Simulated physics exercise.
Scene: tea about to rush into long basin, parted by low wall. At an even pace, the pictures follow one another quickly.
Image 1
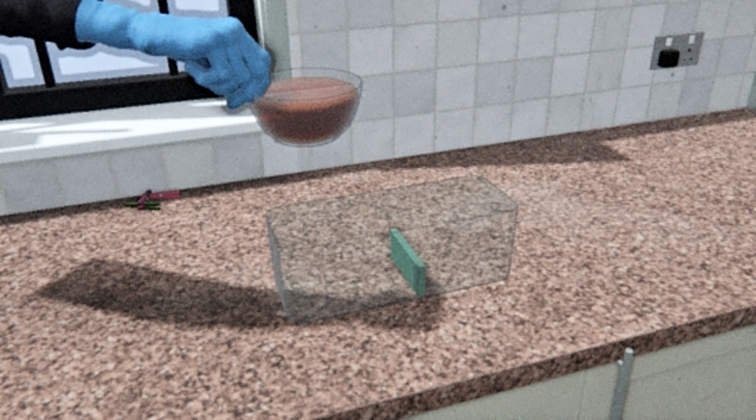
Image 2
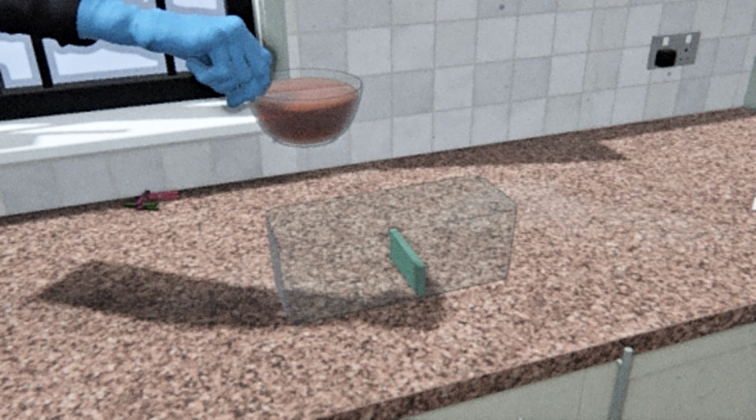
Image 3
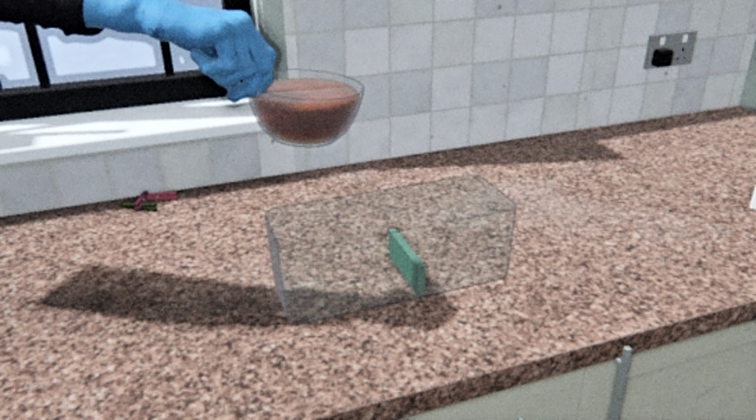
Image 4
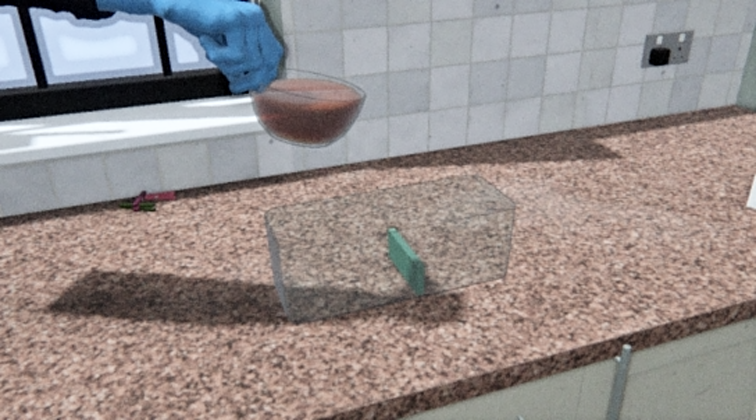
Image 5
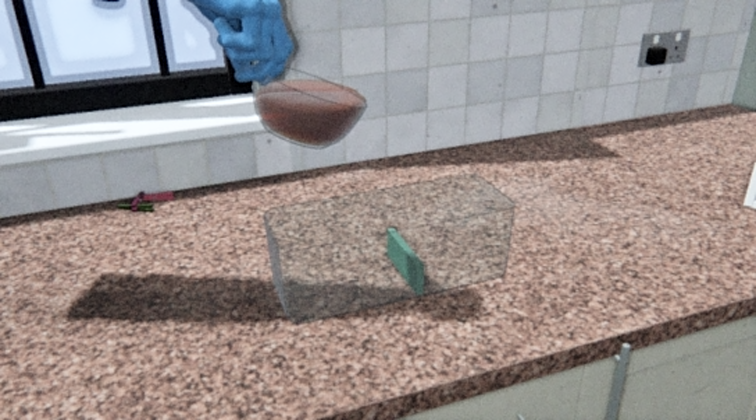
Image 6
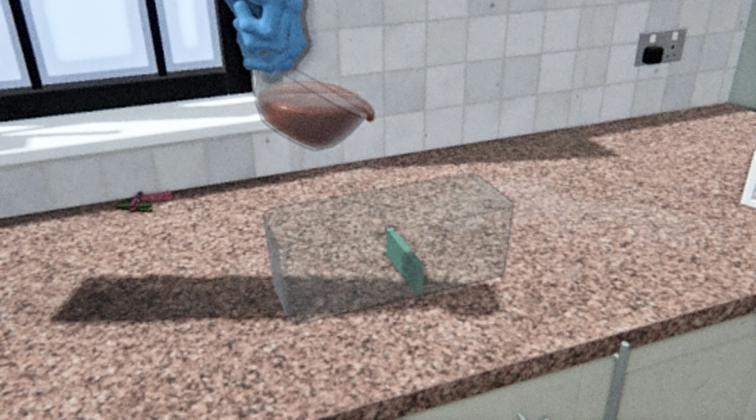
At the start, a blue-gloved hand holds a clear bowl of reddish-brown liquid level above a long transparent basin with a low green wall inside. The hand then rises and turns, tilting the bowl steadily to the right, until the liquid reaches the right rim and begins passing over it.
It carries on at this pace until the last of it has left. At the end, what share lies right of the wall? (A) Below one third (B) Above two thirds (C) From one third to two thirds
C, from one third to two thirds.
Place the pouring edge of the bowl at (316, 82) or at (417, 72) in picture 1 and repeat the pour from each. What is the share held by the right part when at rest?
It comes to 10 % the first time and 85 % the second.
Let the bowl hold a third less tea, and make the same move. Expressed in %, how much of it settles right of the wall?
Roughly 20 in a hundred.
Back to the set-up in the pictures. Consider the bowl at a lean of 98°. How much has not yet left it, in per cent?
Around 10 in a hundred.
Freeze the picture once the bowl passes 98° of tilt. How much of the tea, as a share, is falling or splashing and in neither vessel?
That works out near 45 percent.
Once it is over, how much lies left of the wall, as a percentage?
I'd put it at about 55 per cent.
A moment on, the bowl is tipped on its side and 11 per cent is still to pour, 13 is left of the wall and 30 right of it.
Next, the bowl is tipped right over and 0 per cent is still to pour, 54 is left of the wall and 41 right of it.
Then the bowl is tipped right over and 0 per cent is still to pour, 54 is left of the wall and 40 right of it.
Later the bowl is tipped right over and 0 per cent is still to pour, 55 is left of the wall and 40 right of it.
In the end 55 per cent lies left of the wall, 40 right of it and 5 outside.
